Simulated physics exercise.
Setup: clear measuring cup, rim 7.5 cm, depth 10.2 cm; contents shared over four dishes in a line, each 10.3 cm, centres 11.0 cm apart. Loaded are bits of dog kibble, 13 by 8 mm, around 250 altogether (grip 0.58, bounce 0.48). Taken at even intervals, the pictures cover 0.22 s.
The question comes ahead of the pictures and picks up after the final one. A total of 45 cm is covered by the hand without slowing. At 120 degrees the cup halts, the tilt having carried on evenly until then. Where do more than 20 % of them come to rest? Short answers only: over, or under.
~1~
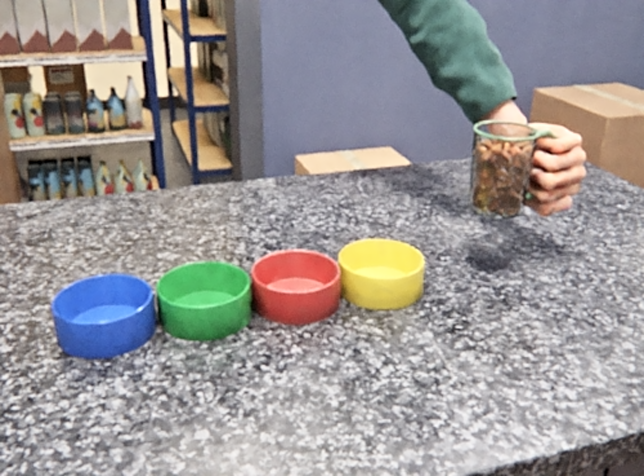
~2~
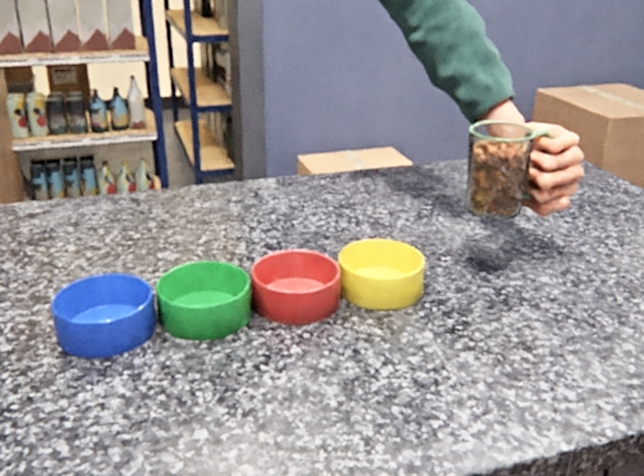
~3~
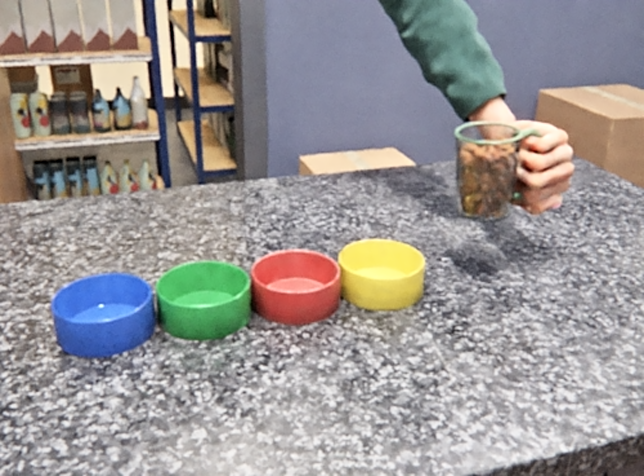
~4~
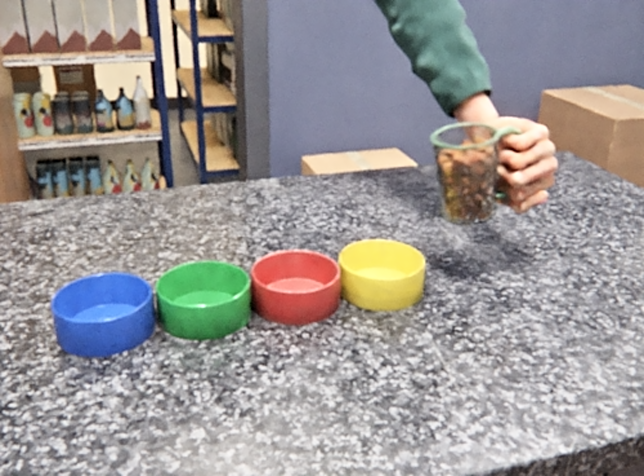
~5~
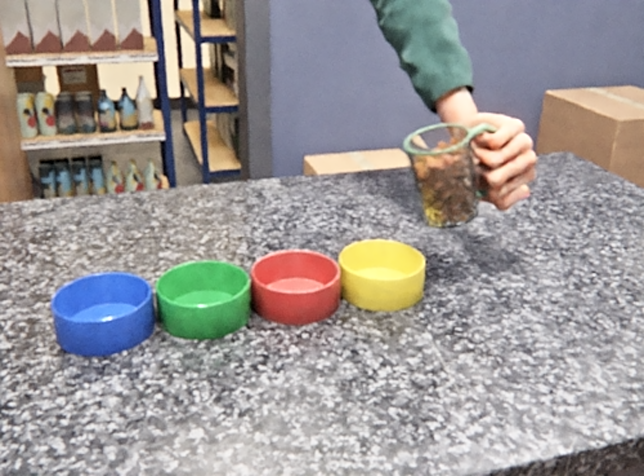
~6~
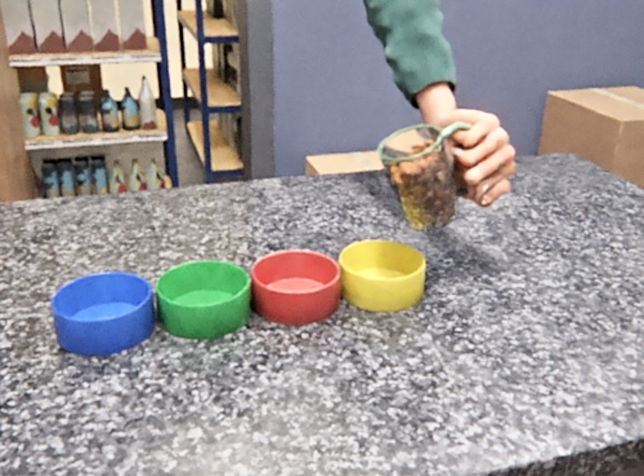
Red dish under. Blue dish over. Green dish under. Yellow dish under. Counter over.
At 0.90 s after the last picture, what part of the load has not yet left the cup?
Roughly 15 %.
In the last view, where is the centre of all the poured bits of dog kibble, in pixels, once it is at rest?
Resting centre estimate: Around (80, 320).
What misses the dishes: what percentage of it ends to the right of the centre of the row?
0 per cent.
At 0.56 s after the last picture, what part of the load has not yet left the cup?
I reckon around 75 per cent.
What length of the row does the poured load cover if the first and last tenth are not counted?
That stretch comes to around 17 cm.
Then, 0.34 s after the last picture, tilt 71 degrees; cup holds 100 %.
Then, 0.56 s after the last picture, tilt 102 degrees; cup holds 75 %.
Then, 0.90 s after the last picture, tilt 120 degrees; cup holds 15 %, blue 50 %.
In the end, red 0 %, blue 65 %, green 0 %, yellow 0 %, counter 35 %.
